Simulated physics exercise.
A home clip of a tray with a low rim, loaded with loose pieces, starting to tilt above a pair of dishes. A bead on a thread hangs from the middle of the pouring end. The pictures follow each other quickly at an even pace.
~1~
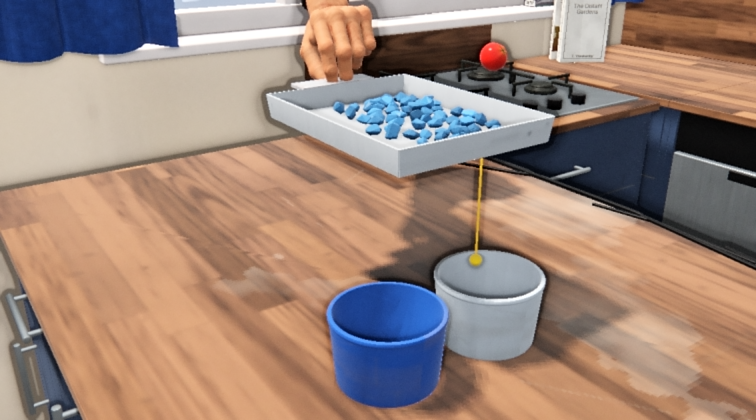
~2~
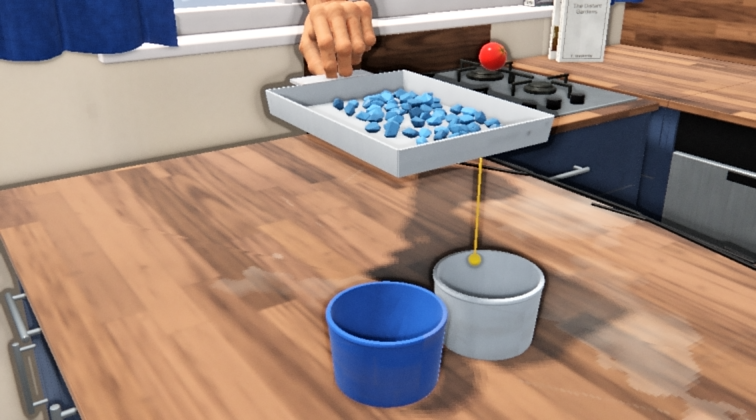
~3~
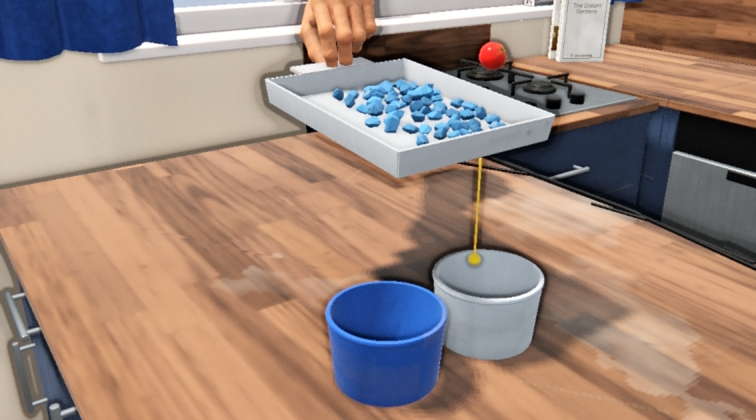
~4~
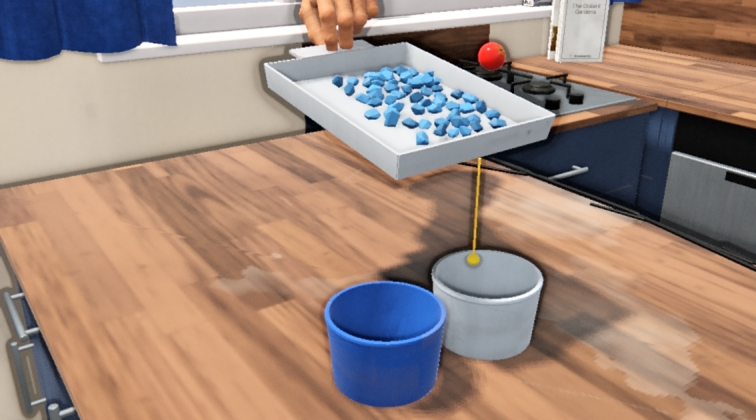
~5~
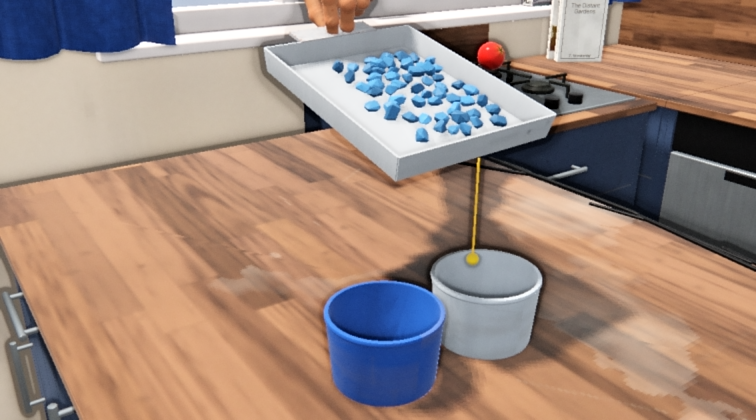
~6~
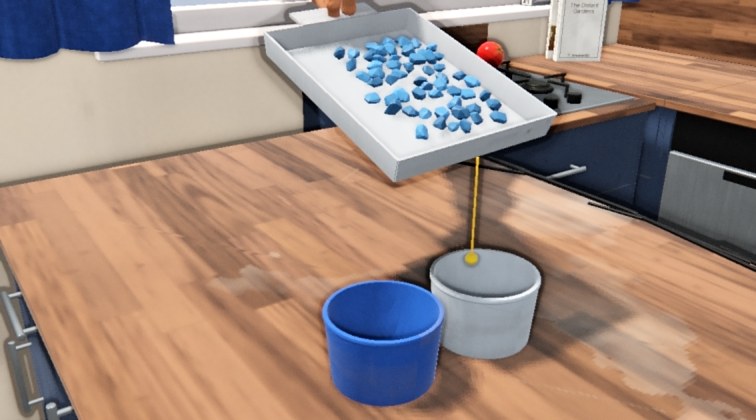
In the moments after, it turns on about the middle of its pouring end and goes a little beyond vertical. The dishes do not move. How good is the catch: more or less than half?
Caught overall: Less than half.
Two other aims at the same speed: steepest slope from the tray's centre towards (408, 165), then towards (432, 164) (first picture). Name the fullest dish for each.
First the dish on the left, then the left dish.
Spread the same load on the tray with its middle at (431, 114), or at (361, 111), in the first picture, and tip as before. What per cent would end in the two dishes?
First some 40, then 40 per cent.
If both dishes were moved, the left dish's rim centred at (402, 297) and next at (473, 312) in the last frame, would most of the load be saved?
One: Not half. Two: More than half.
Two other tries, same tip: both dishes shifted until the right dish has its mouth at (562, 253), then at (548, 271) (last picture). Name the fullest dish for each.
First the left one, then the dish on the left.
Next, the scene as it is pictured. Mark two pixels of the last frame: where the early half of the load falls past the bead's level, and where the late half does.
At about (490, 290), then at (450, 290).
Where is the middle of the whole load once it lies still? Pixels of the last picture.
Close to (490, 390).
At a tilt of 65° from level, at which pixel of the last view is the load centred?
Close to (461, 132).
Soon after the last picture, tray tipped steeply; nearly all on the tray; a stray few in the air.
A little later, tray tipped past a quarter turn; about two thirds on the tray; a stray few in the right dish; about a quarter outside both; about a quarter in the air.
Later still, tray tipped past a quarter turn; about a quarter in the left dish; a stray few in the right dish; about two thirds outside both.
At rest, tray tipped past a quarter turn; about a quarter in the left dish; a stray few in the right dish; about two thirds outside both.
